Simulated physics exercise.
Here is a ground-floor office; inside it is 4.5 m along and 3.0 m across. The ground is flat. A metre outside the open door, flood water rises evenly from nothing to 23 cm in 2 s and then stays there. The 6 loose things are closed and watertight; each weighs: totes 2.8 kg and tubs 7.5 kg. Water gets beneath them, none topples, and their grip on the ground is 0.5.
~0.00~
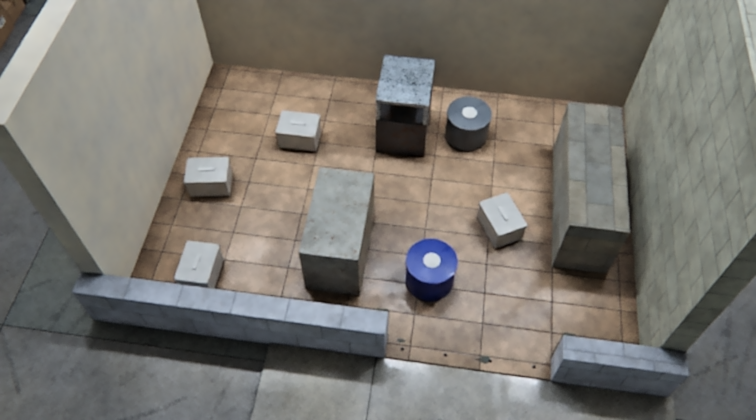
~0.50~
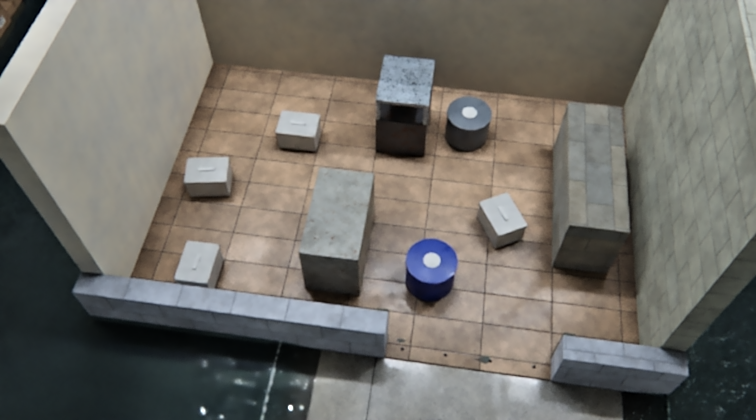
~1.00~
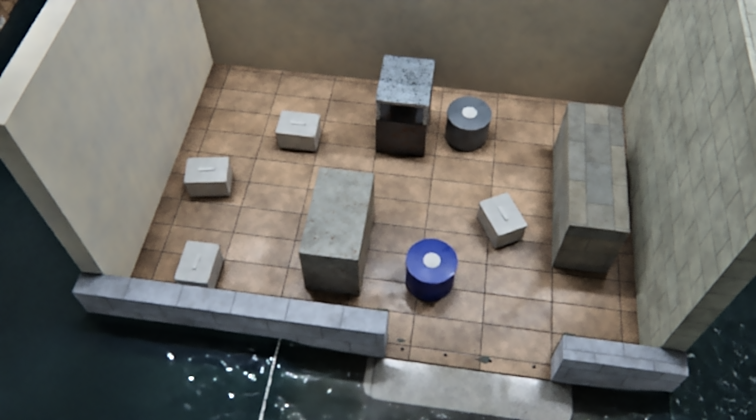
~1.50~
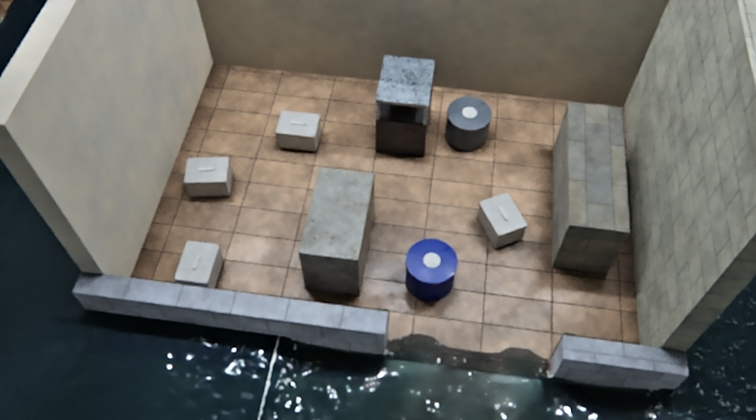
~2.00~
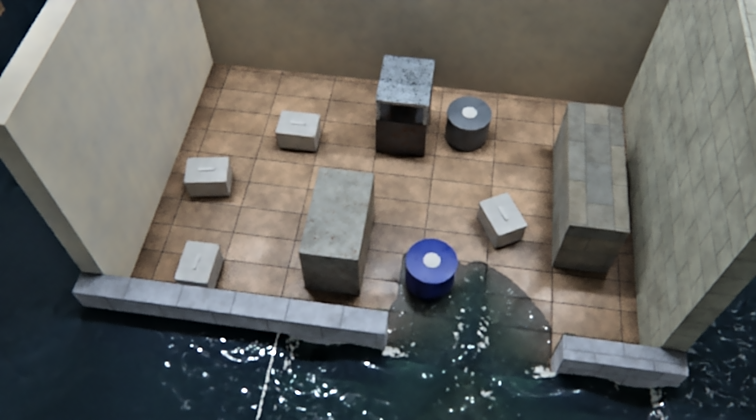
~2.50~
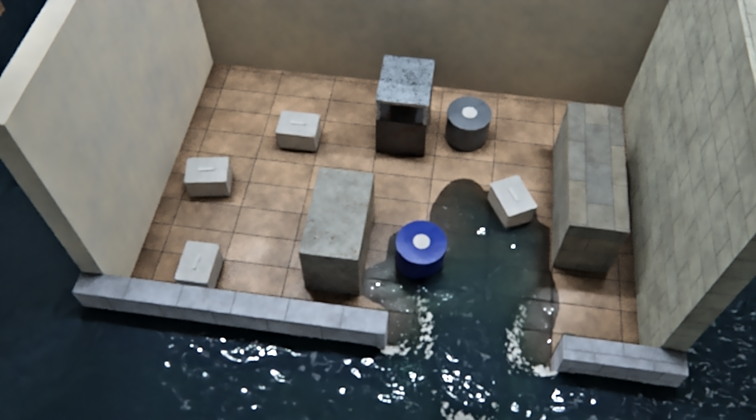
Dark water rising outside a ground-floor room, spreading in through the doorway and shifting a blue tub and a pale box.
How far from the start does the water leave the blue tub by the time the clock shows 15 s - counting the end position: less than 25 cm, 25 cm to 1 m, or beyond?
Blue tub gets carried off.
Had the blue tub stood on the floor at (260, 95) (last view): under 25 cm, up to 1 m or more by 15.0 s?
It ends far away.
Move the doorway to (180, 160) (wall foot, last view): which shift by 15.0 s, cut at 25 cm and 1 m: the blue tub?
Then the blue tub slides a little.
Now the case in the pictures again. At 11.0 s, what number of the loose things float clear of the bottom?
At that moment 6.
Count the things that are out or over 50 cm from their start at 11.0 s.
I count 4.
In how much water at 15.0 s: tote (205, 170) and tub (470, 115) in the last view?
Roughly 12 and 23 cm.
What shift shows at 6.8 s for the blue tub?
About 200 cm.
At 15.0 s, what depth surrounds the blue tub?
About 15 cm.
After 3.5 s the blue tub is near (399, 154), 1.2 m from its start, afloat; 2 afloat.
After 6.8 s the blue tub is near (280, 163), 1.8 m from its start, aground; 3 afloat.
After 11.0 s the blue tub is near (258, 225), 1.6 m from its start, afloat; 6 afloat.
After 15.0 s the blue tub is near (221, 243), 1.8 m from its start, afloat; 6 afloat.
